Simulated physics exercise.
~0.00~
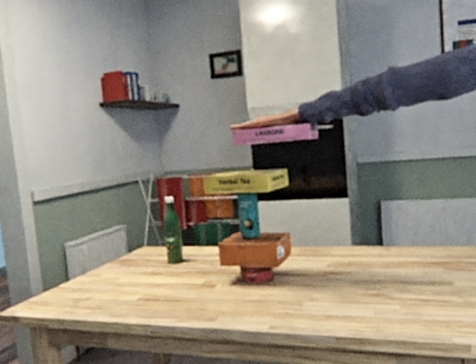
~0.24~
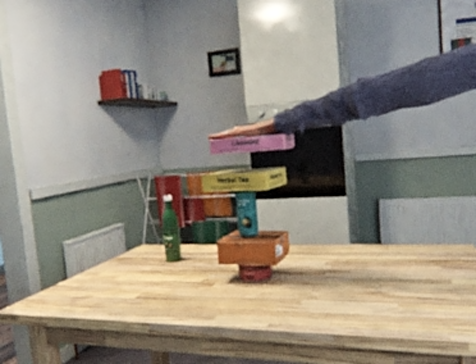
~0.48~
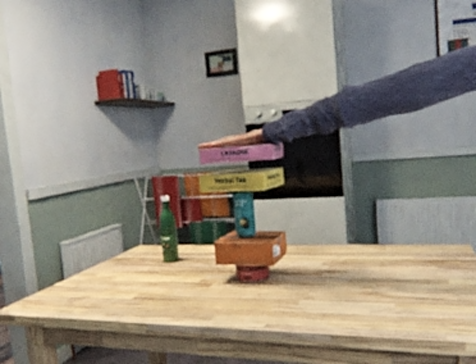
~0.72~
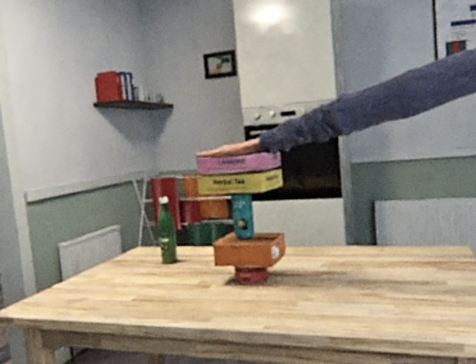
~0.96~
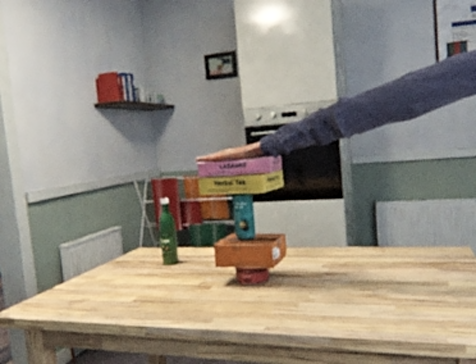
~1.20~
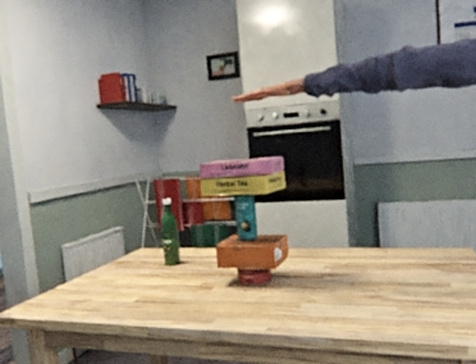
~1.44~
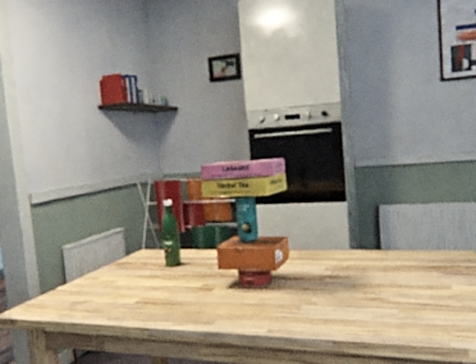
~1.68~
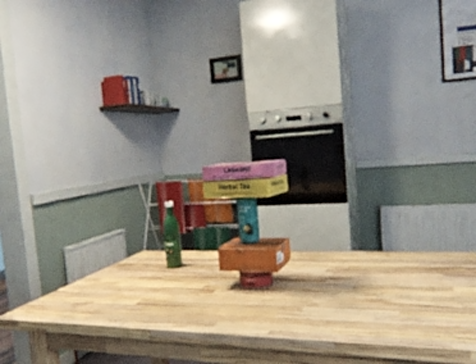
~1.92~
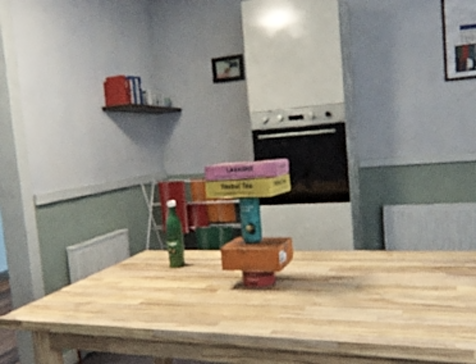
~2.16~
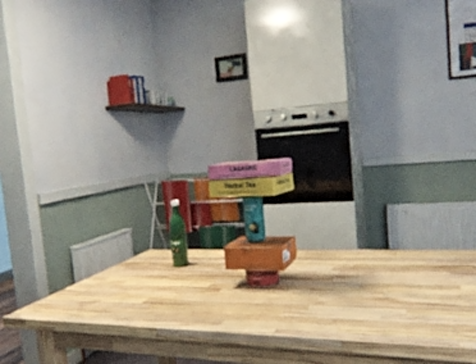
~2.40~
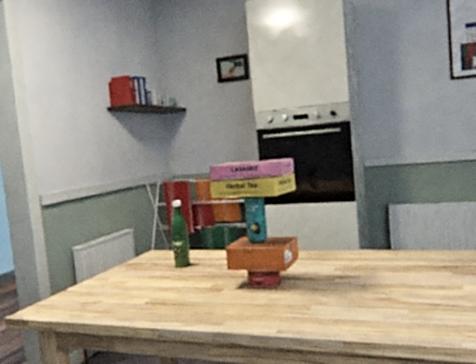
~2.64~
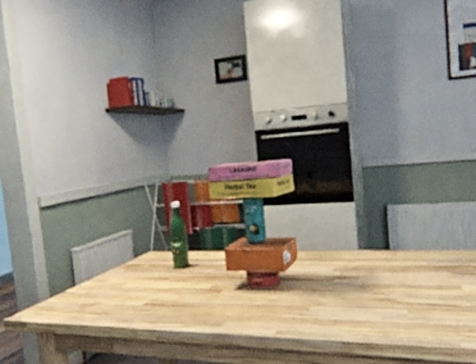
The clip opens on a wooden table where a red tub, an orange box, a turquoise can and a yellow packet stand stacked, with a green bottle to the left. An arm reaching in from the right holds a pink packet above the pile. The hand moves it slightly left and lowers it onto the yellow packet, resting there briefly. Then the fingers let go, and the hand lifts and draws back to the right, out of view. The pink packet stays put on top, and the whole stack remains standing, still and balanced, as the view sways a little.
